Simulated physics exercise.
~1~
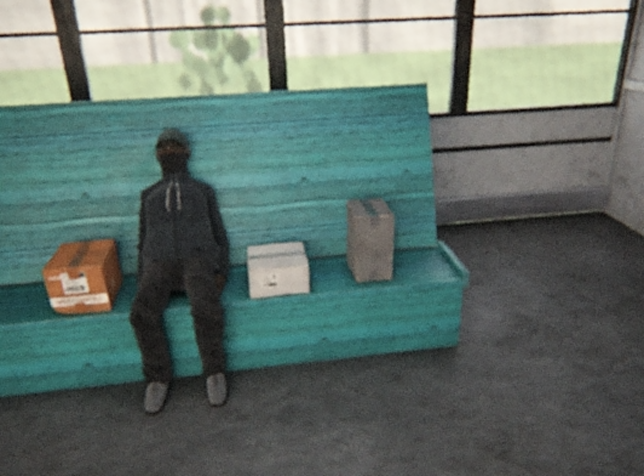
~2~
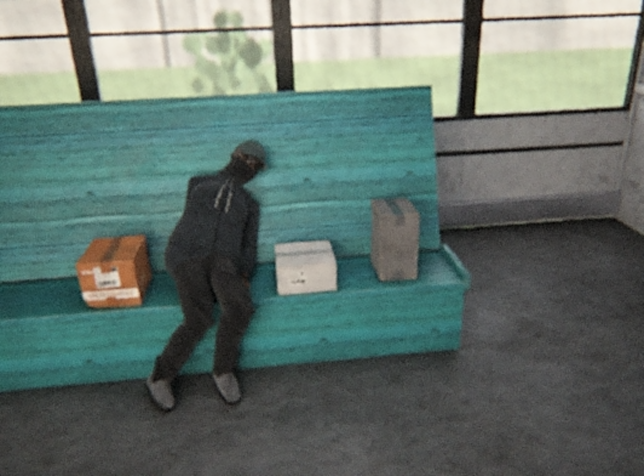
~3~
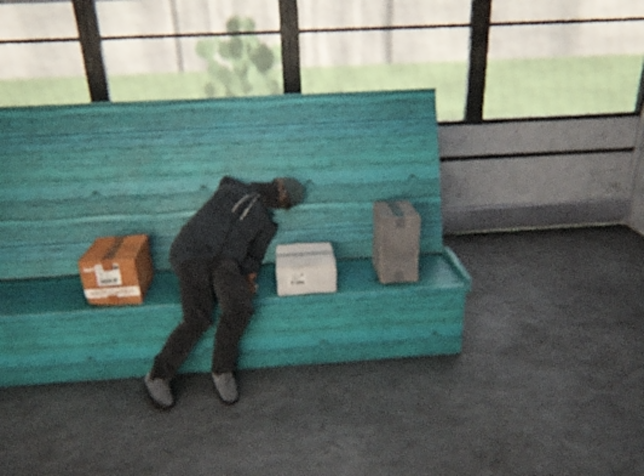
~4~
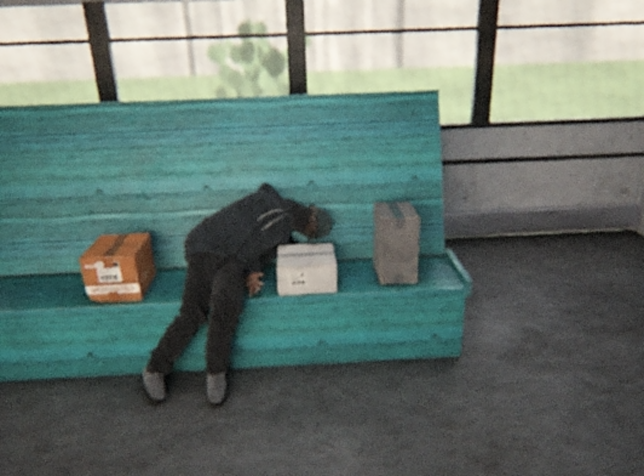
Inside a rail car, seen from across the floor and slightly above, a long teal bench runs beneath wide windows with grass and a pale wall outside. A limp passenger in dark clothes and a cap sits between an orange box on the left and a white carton on the right, with a grey upright pack farther right. The boxes shift slightly to the right as the passenger tips that way. The torso folds lower, head dropping toward the white carton. Finally the passenger lies slumped beside it, hips still on the seat, and all three items remain on the bench.
